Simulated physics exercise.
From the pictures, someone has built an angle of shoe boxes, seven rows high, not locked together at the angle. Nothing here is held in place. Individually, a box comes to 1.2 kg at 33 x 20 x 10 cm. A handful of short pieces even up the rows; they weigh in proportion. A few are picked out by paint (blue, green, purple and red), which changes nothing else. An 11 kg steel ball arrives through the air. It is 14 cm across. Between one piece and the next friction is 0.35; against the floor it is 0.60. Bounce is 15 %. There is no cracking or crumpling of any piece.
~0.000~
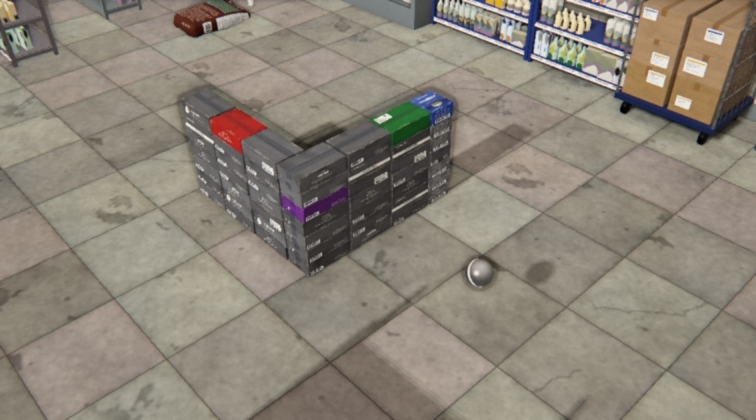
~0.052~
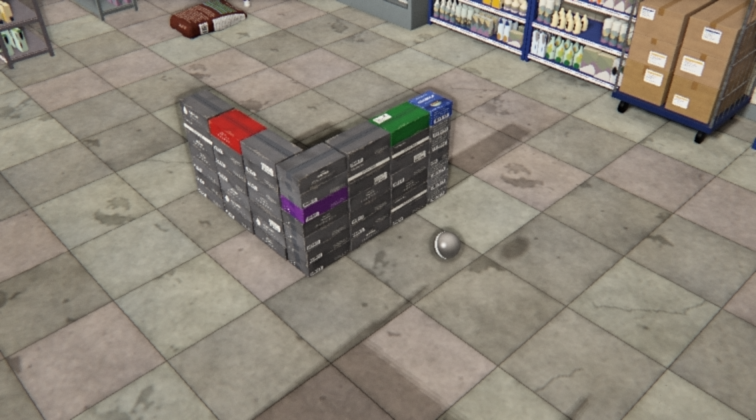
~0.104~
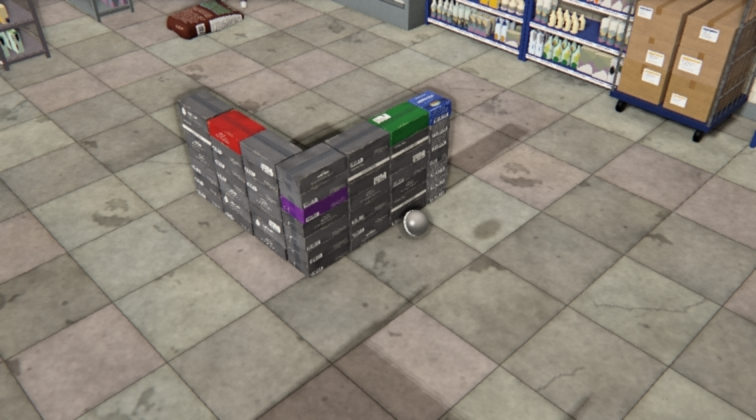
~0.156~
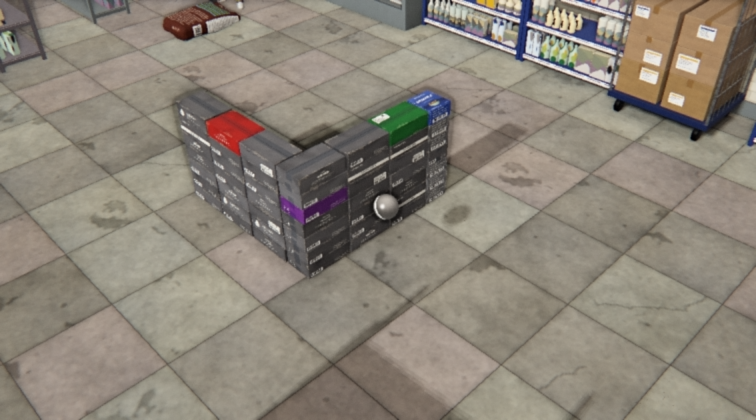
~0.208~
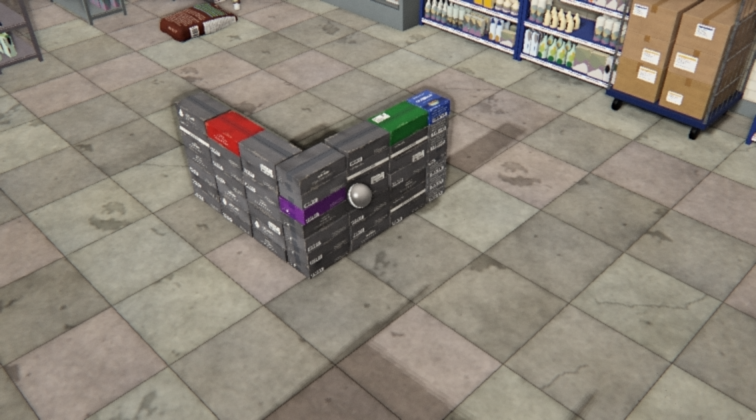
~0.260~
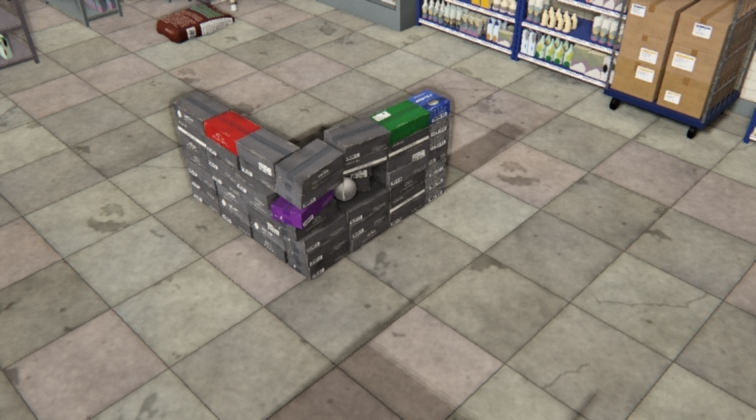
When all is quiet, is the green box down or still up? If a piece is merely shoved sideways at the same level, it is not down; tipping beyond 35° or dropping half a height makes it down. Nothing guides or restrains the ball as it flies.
Once all is quiet, the box survives.
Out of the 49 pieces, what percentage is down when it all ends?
Somewhere near 10 in a hundred.
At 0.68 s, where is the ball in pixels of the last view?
It sits close to pixel (268, 167).
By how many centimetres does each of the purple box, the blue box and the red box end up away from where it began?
So purple shifts 15 cm, blue shifts 0 cm and red shifts 5 cm.
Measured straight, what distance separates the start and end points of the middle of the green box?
Roughly 2 centimetres.
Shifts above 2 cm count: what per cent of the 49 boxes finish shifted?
Answer: 60 %.
After 0.36 s, ball still moving; 1 of the 49 boxes down; green box shifted 22 mm; purple box shifted 14 cm.
After 0.68 s, ball still moving; 6 of the 49 boxes down; green box shifted 25 mm; purple box shifted 14 cm.
At rest (1.6 s), ball rolling away; 6 of the 49 boxes down; green box shifted 26 mm; purple box shifted 14 cm; red box shifted 36 mm. As the last picture would show them, middles, green box near (401, 122), purple box near (291, 207).
